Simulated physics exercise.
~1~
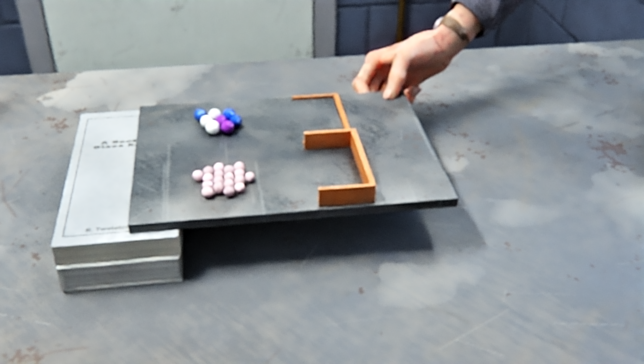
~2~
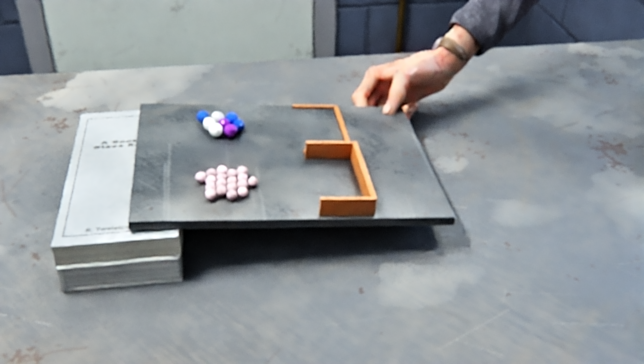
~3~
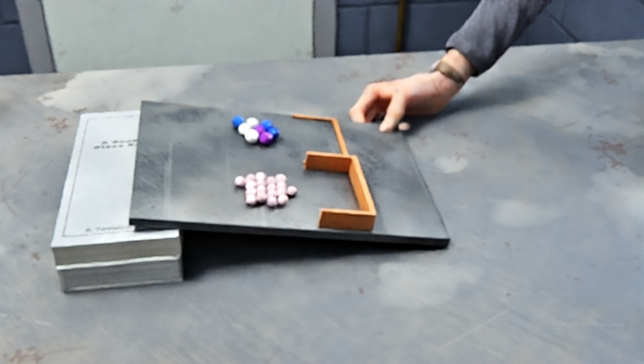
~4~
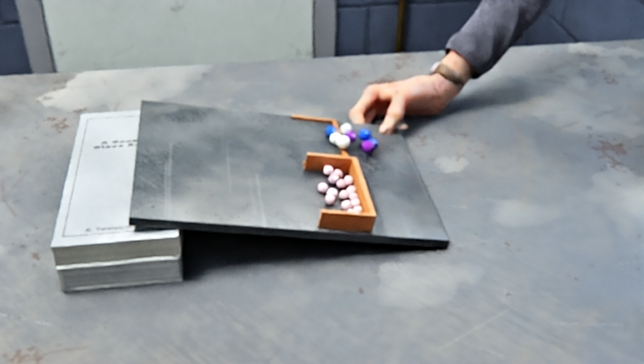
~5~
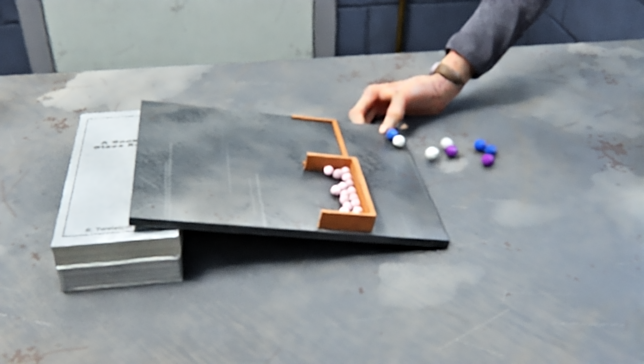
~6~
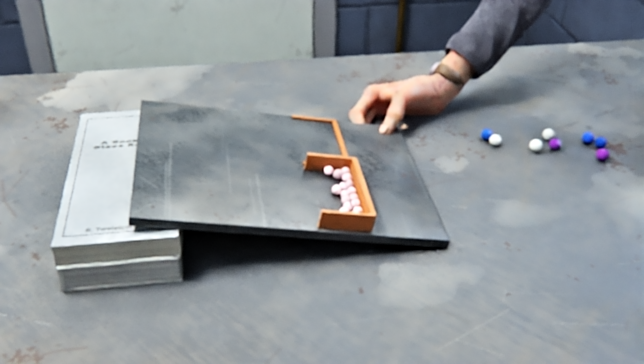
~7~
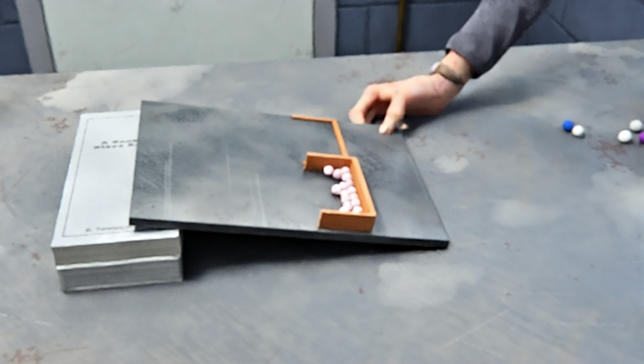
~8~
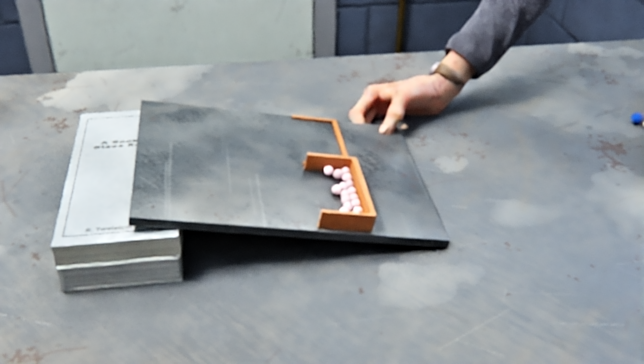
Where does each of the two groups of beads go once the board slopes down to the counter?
The nearer pink beads slide down and stay gathered behind their orange barrier. The farther blue, white and purple beads get past theirs and roll off across the counter to the right.
